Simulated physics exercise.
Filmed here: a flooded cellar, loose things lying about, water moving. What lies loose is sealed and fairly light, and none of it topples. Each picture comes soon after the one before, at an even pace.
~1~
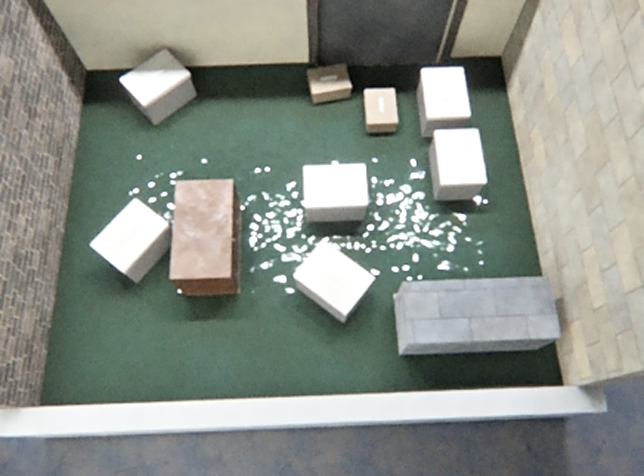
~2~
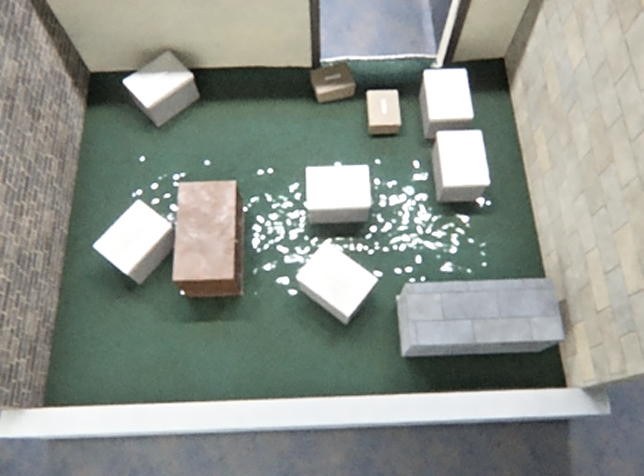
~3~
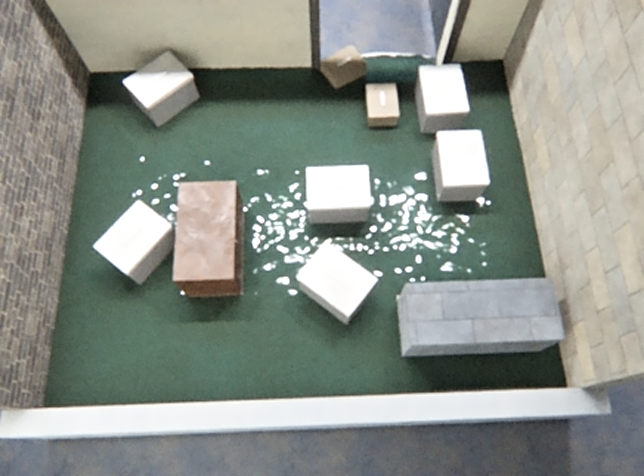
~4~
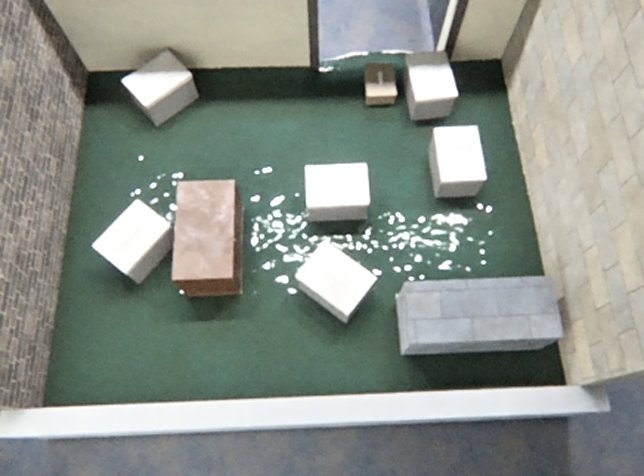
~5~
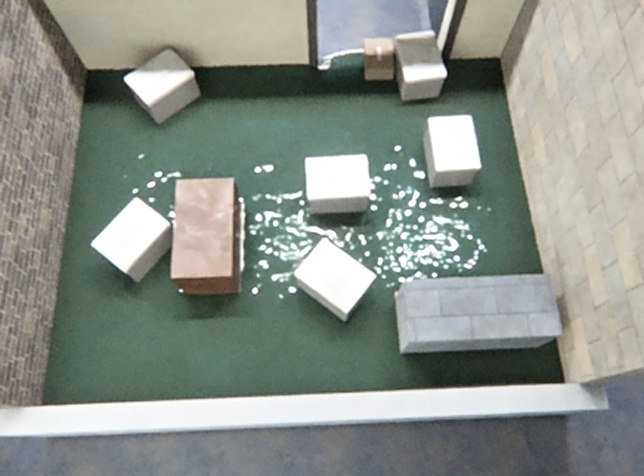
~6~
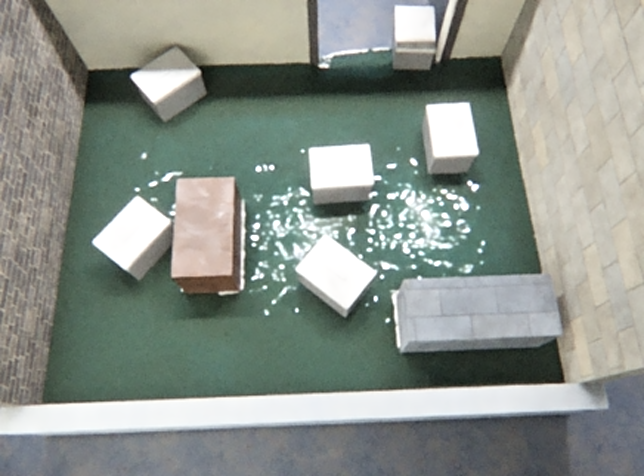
A flooded cellar with dark green water, brick side walls and a back doorway is seen from a high, steady viewpoint. White chests, two small brown boxes, a larger reddish-brown block and a long grey block sit among scattered pale flecks. The door opens, the small brown boxes drift through the doorway in turn, a white chest follows into it, and another at right edges backward as the flecks shift.
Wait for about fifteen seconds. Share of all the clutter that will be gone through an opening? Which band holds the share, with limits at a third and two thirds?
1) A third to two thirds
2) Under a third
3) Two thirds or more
Two thirds or more.
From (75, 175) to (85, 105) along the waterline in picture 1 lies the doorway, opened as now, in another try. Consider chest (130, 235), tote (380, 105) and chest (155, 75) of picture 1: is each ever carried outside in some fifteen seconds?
Sequentially: Leaves the room, remains indoors, leaves the room.
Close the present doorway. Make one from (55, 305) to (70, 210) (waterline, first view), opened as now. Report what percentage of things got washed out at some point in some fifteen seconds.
That comes to 20 per cent of the things.
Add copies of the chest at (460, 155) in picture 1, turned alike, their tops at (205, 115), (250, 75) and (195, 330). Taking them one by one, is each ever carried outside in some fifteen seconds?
Outcome for each, listed in order: Leaves, leaves, does not leave.
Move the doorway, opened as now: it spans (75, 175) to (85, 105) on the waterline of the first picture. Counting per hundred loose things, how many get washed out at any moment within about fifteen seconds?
It comes to some 20 per cent of the lot.
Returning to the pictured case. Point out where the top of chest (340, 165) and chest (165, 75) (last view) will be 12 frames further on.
Look for them close to (358, 44) and (271, 66).
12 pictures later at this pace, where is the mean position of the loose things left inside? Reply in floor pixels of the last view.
I'd say somewhere close to (297, 147).
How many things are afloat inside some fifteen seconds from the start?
That adds up to 2.
A moment on, 3 of 8 are out; 5 afloat.
Next, 4 of 8 are out; 4 afloat.
Later, 6 of 8 are out; 2 afloat.
In the end, 6 of 8 are out; 2 afloat.
